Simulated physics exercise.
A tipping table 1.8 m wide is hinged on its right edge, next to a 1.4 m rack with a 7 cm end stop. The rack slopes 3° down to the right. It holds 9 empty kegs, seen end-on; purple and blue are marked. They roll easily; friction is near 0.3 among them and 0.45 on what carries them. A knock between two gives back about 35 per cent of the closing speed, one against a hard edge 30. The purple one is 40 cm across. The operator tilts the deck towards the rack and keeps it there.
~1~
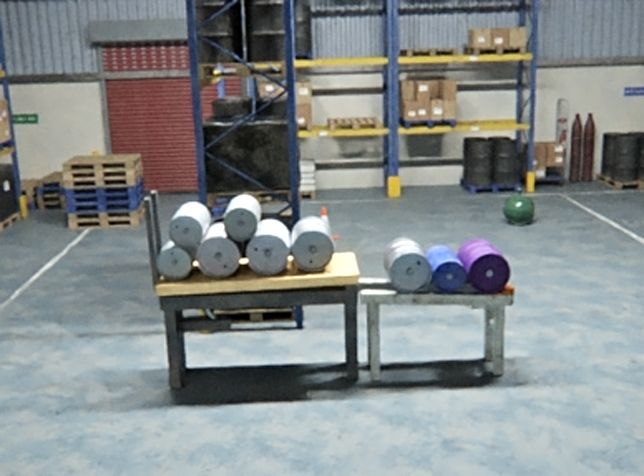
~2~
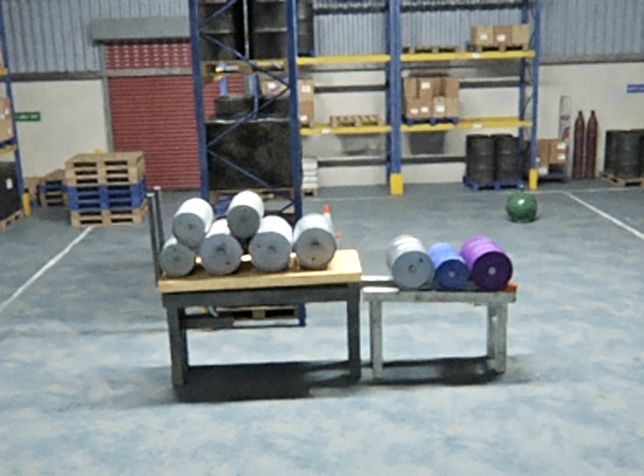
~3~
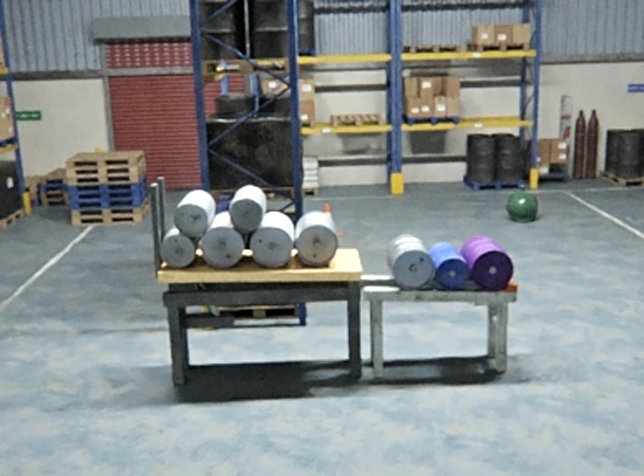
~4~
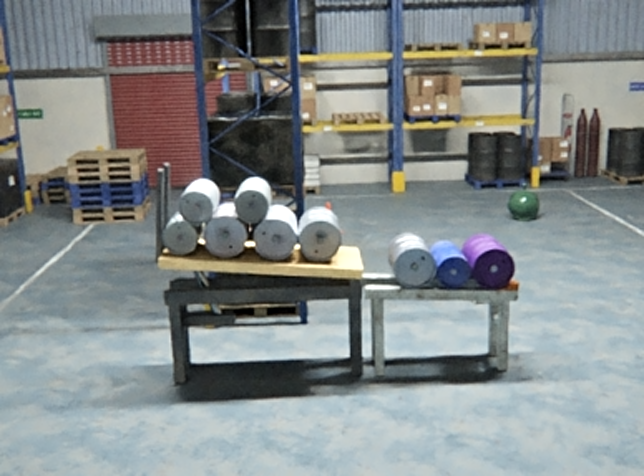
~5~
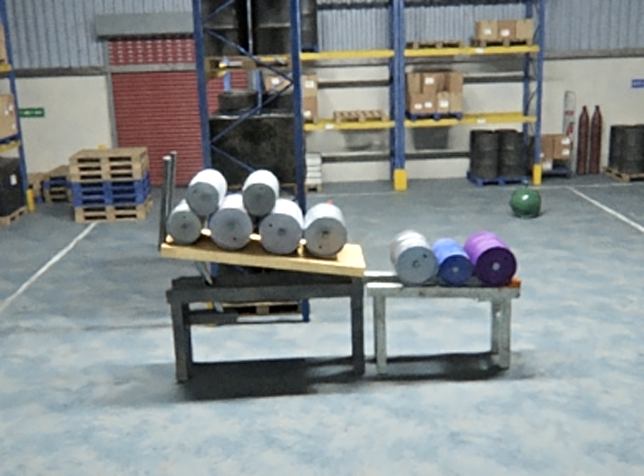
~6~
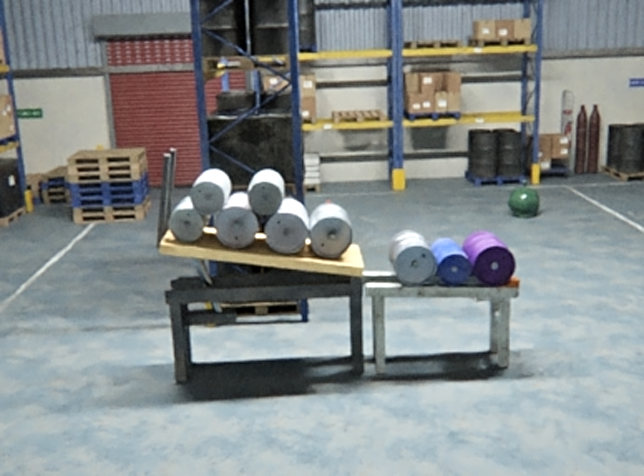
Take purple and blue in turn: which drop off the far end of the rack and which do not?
Purple does not get over. Blue does not get over.
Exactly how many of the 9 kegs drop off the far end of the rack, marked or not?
In all, 0.
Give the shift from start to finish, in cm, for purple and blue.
About: Purple 10, blue 10.
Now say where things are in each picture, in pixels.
Purple (490, 274), blue (450, 278); deck tilted 1° back; stop top at (513, 289), in the first picture.
Purple (493, 272), blue (453, 275); deck tilted 1° back, in the second picture.
Purple (493, 271), blue (453, 275); deck tilted 2° to the rack, in the third picture.
Purple (495, 270), blue (455, 273); deck tilted 5° to the rack, in the fourth picture.
Purple (497, 267), blue (457, 271); deck tilted 8° to the rack, in the fifth picture.
Purple (495, 267), blue (455, 271); deck tilted 9° to the rack, in the sixth picture.
Then, 0.3 s past the sixth picture, purple is on the rack, 25 cm from the rack's far end; blue is on the rack, 60 cm from the rack's far end; 0 lost over the end.
Then, 0.6 s past the sixth picture, as before, purple, blue; 0 lost over the end.
Then, 0.9 s past the sixth picture, purple is on the rack, 20 cm from the rack's far end, rolling right; blue is on the rack, 55 cm from the rack's far end, rolling right; 0 lost over the end.
Finally (1.3 s after the last picture), purple is on the rack, 15 cm from the rack's far end; blue is on the rack, 50 cm from the rack's far end; 0 lost over the end.
